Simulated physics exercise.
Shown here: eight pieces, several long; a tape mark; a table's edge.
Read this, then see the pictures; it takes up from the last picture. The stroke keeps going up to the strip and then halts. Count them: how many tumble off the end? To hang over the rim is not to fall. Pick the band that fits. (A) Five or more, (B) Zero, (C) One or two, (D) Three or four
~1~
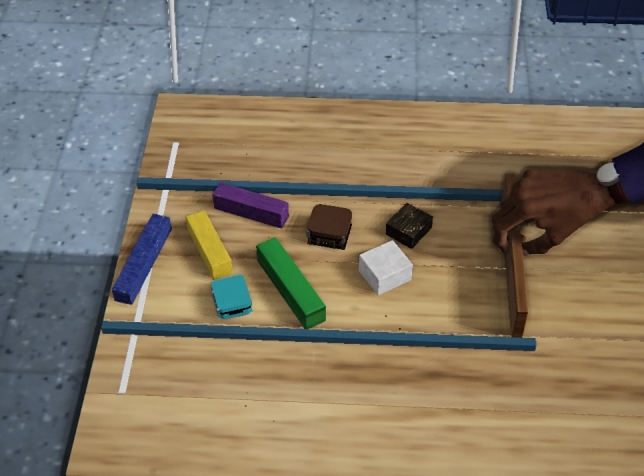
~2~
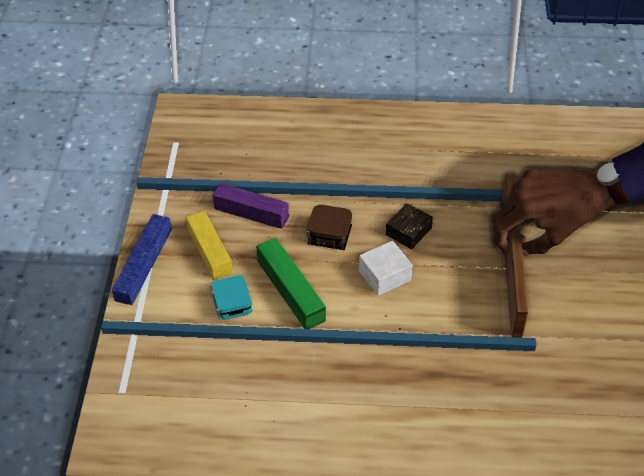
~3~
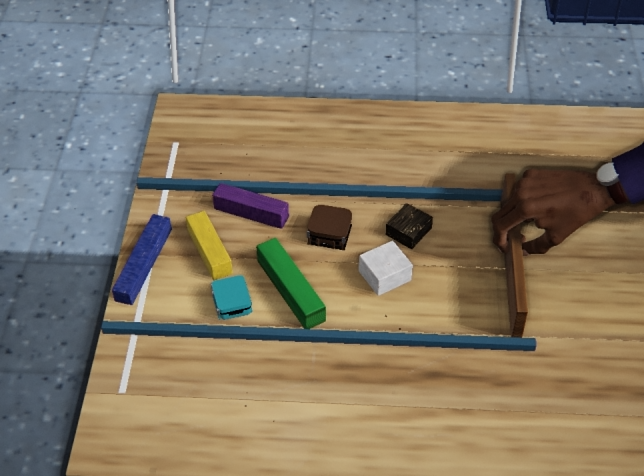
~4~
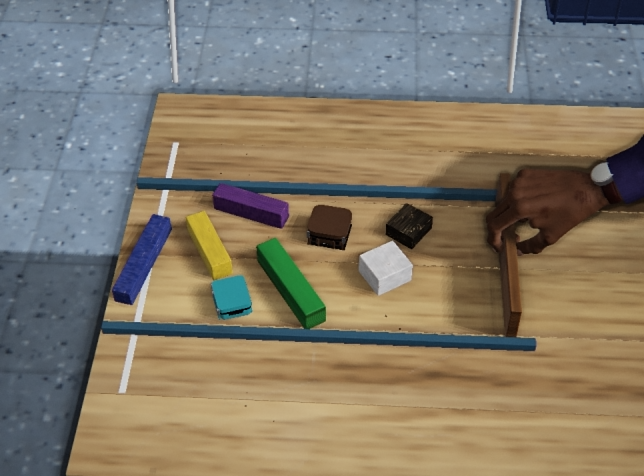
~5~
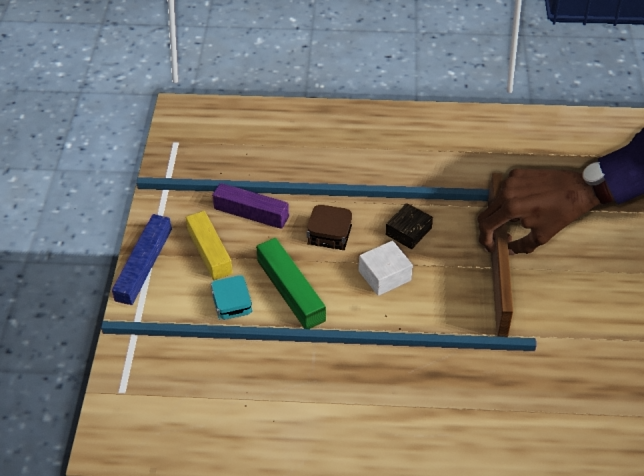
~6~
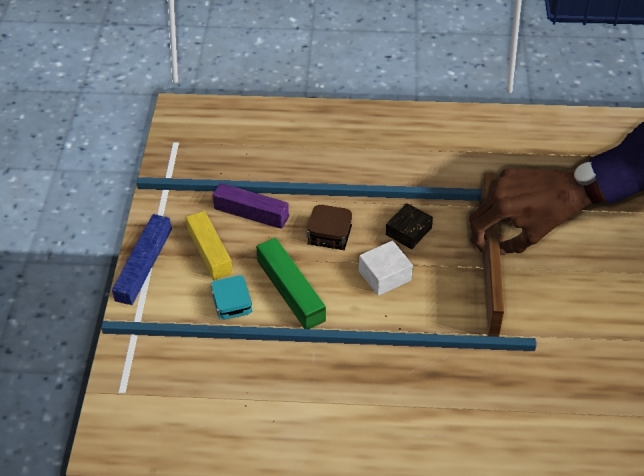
The answer is A.
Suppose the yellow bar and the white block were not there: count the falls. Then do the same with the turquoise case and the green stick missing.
4 in the first case and 4 in the second.
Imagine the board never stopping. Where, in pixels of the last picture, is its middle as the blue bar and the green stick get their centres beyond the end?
With the blue bar it sits around (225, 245), with the green stick around (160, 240).
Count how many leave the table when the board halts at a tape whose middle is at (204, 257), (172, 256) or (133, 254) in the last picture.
2, 3, 8.
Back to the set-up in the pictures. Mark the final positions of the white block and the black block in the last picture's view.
The white block ends at (131, 249) and the black block at (141, 223).
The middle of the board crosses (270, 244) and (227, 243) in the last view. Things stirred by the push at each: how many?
So far 7, and 8 at the second.
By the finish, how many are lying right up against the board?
It's touching 2 at the end.
Early on, none off yet; blue bar at rest near (143, 258); yellow bar at rest near (209, 245); turquoise case at rest near (232, 299).
Finally, the number that fall off is five or more; lost, brown case, green stick, purple bar, turquoise case, yellow bar and blue bar.
